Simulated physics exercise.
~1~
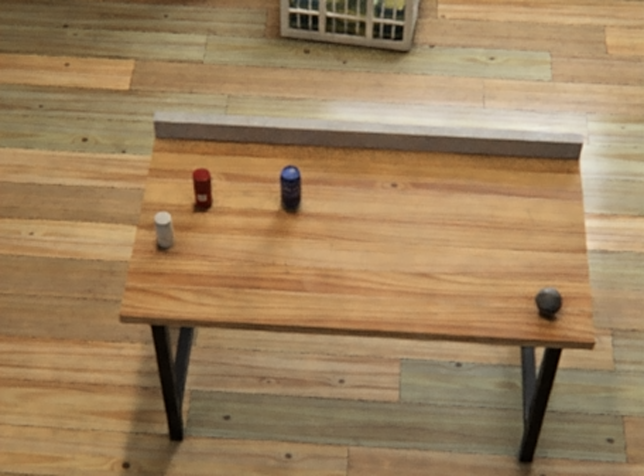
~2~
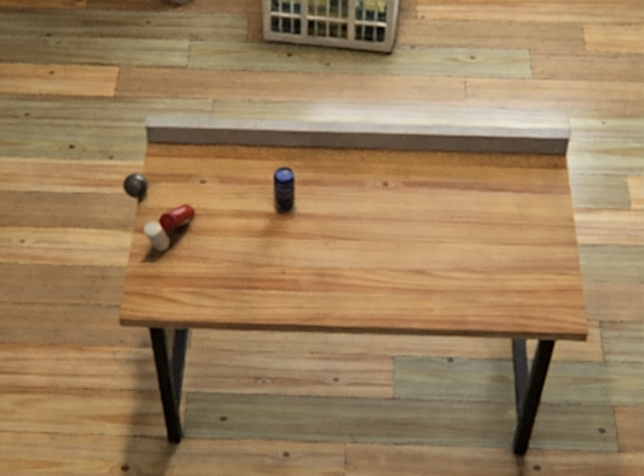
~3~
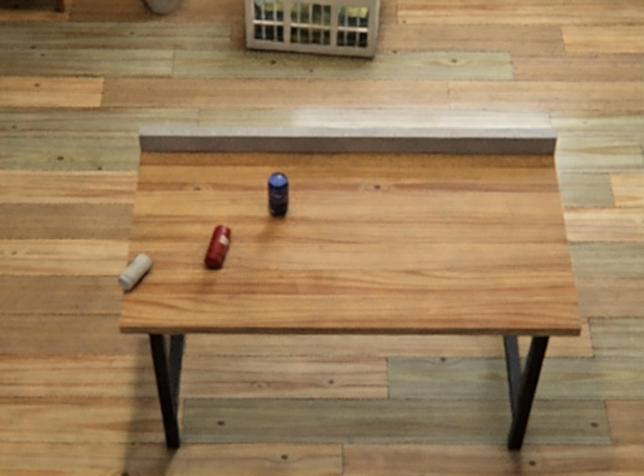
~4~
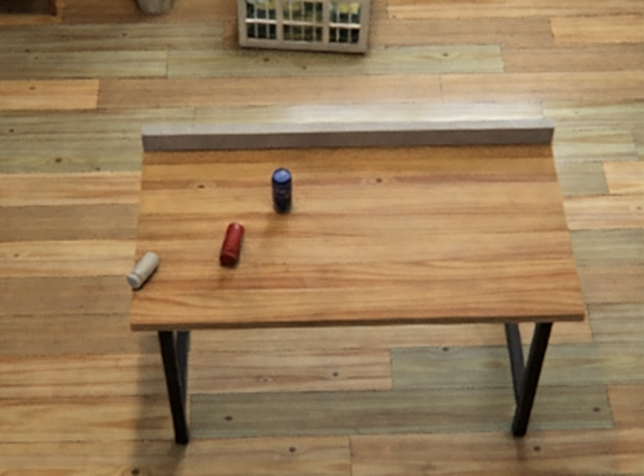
A wooden table holds a red can and white shaker that topple as a grey ball rolls left out of view.
